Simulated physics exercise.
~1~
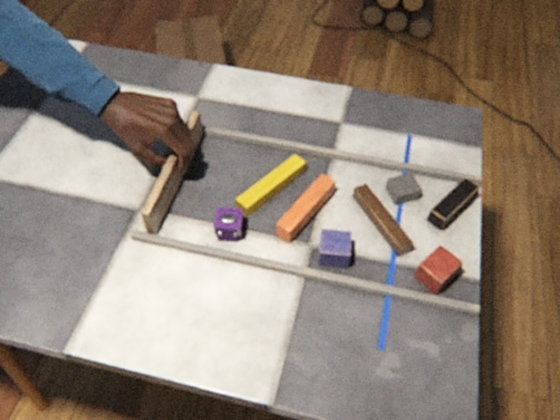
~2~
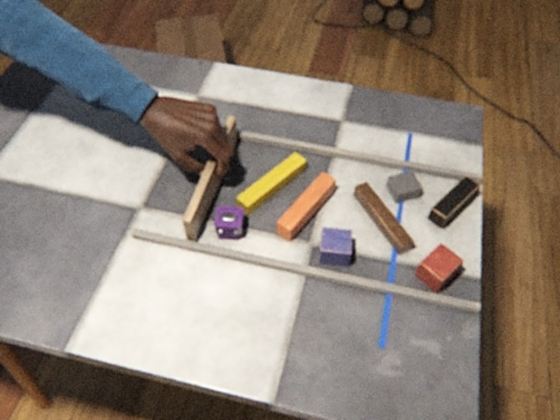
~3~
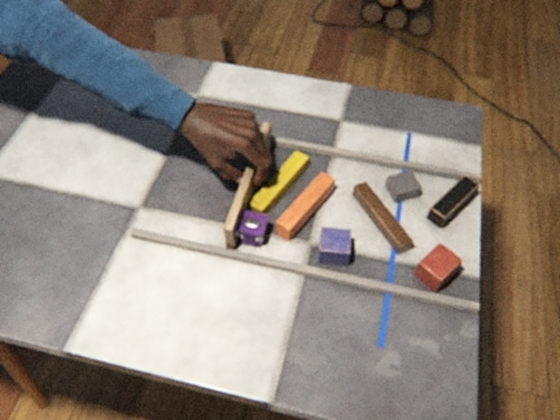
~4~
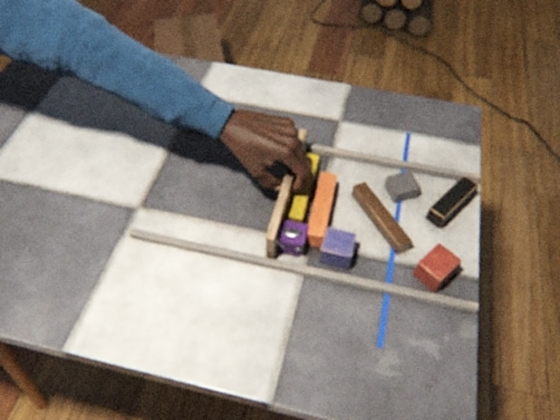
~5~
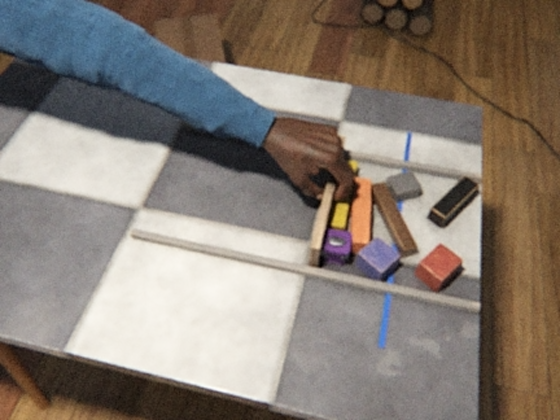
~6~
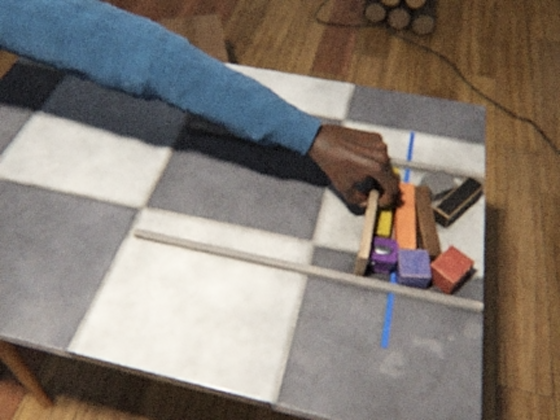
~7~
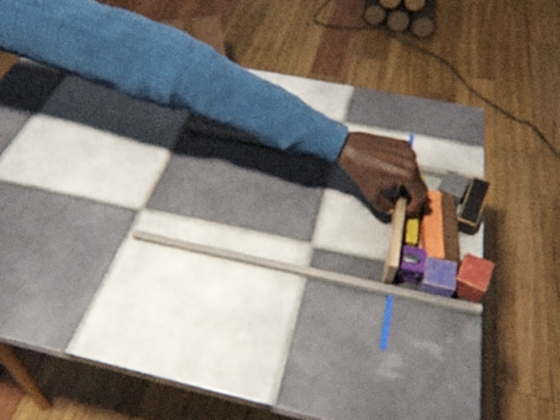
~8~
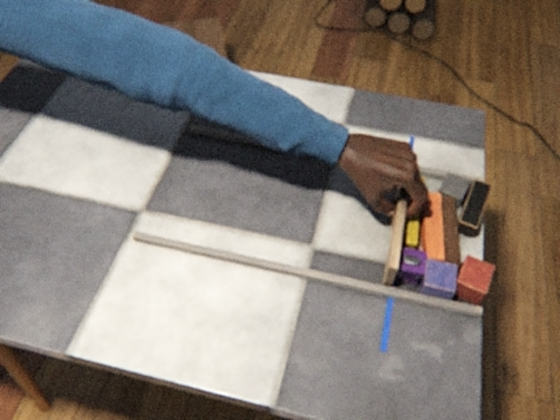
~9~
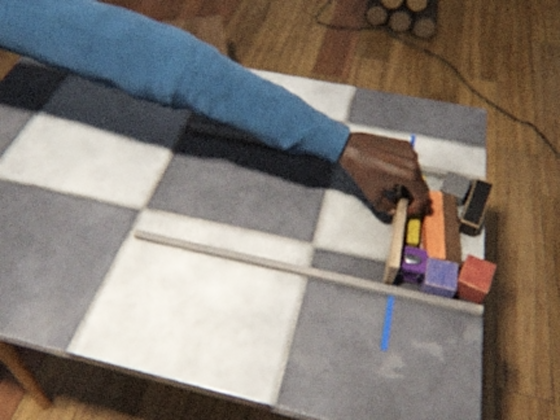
A hand slid an upright wooden board rightward along a railed channel on a checkered table, gathering the purple block, yellow and orange bars, and other pieces ahead of it, then stopped with them bunched near the table's end, none having fallen.
